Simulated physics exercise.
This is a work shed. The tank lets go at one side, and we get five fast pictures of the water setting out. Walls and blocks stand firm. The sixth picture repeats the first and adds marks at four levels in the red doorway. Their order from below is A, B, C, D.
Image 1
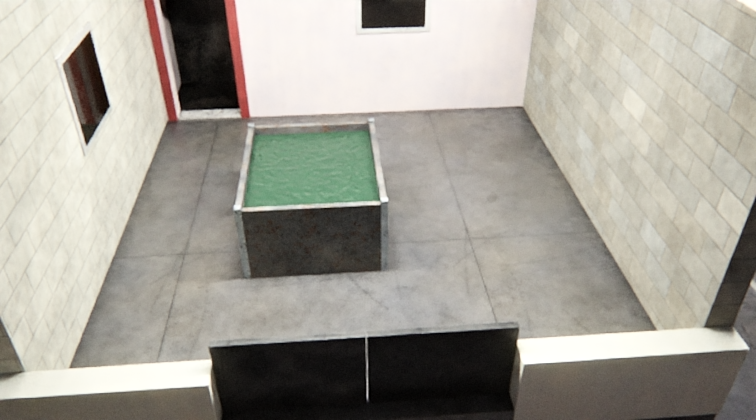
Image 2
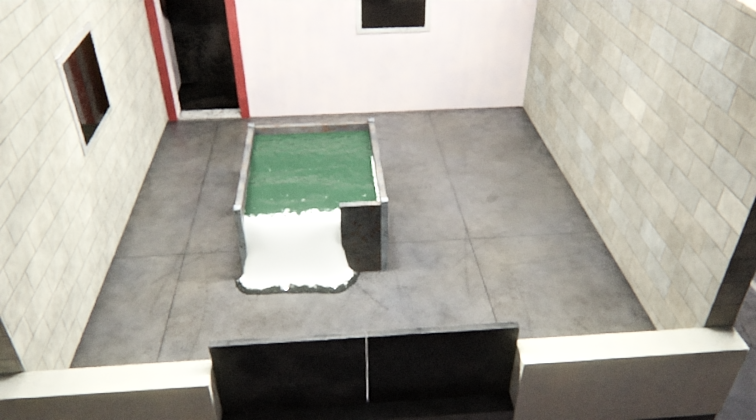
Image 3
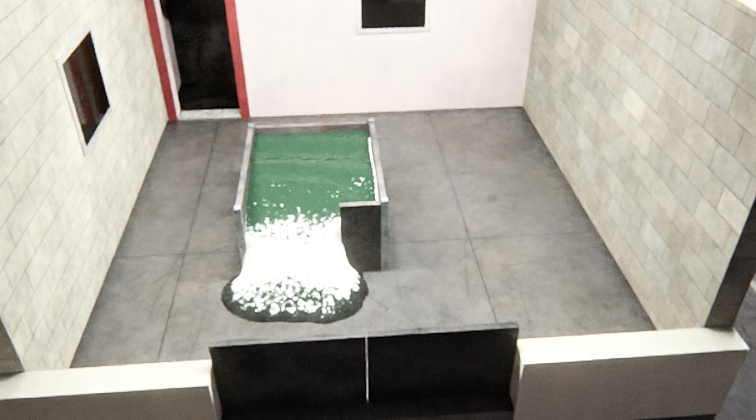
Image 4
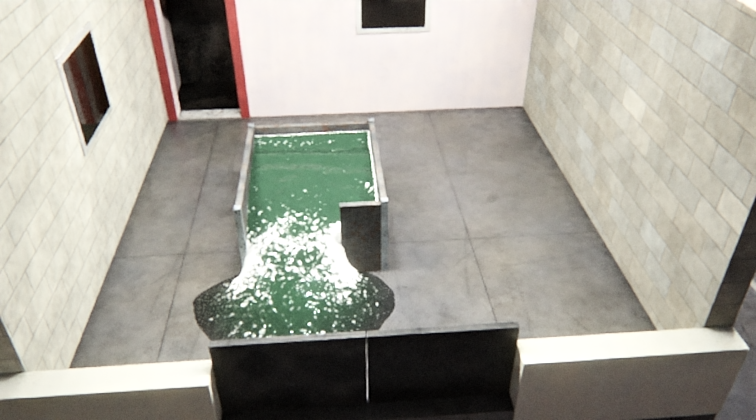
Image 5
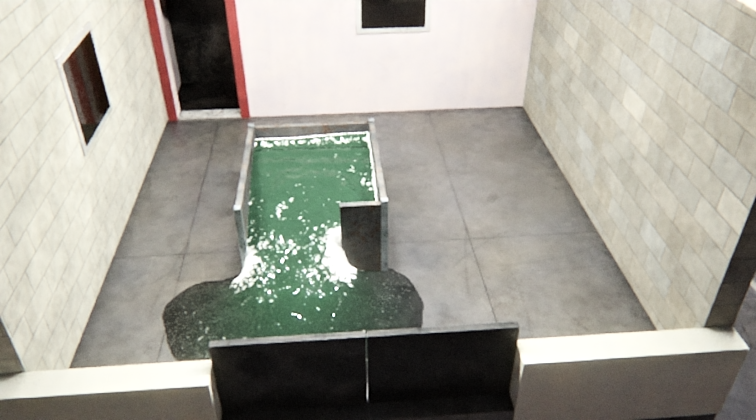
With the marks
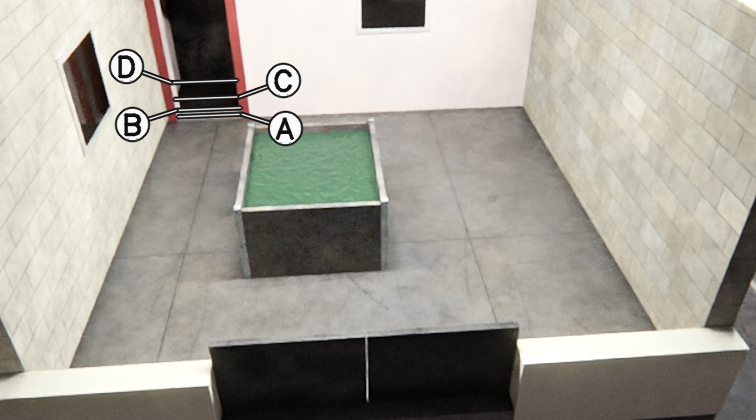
In a work shed with a red-framed doorway, green water rests in a rectangular tank until part of its front opens; the water pours out in a white, foamy rush and spreads across the grey floor toward the dark gate.
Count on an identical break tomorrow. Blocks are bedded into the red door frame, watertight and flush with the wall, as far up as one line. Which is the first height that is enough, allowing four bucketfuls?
Take B.
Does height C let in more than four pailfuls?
No.
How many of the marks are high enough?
Three.
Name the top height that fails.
That is height A.
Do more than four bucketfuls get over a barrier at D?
No, not at all.
In white, A at (209, 115); B at (208, 109); C at (206, 98); D at (204, 81); from the bottom up A, B, C, D.
Choosing A, about 13 bucketfuls get in.
Choosing B, a splash gets over, under a bucket.
Choosing C, nothing gets over.
Choosing D, nothing gets over.
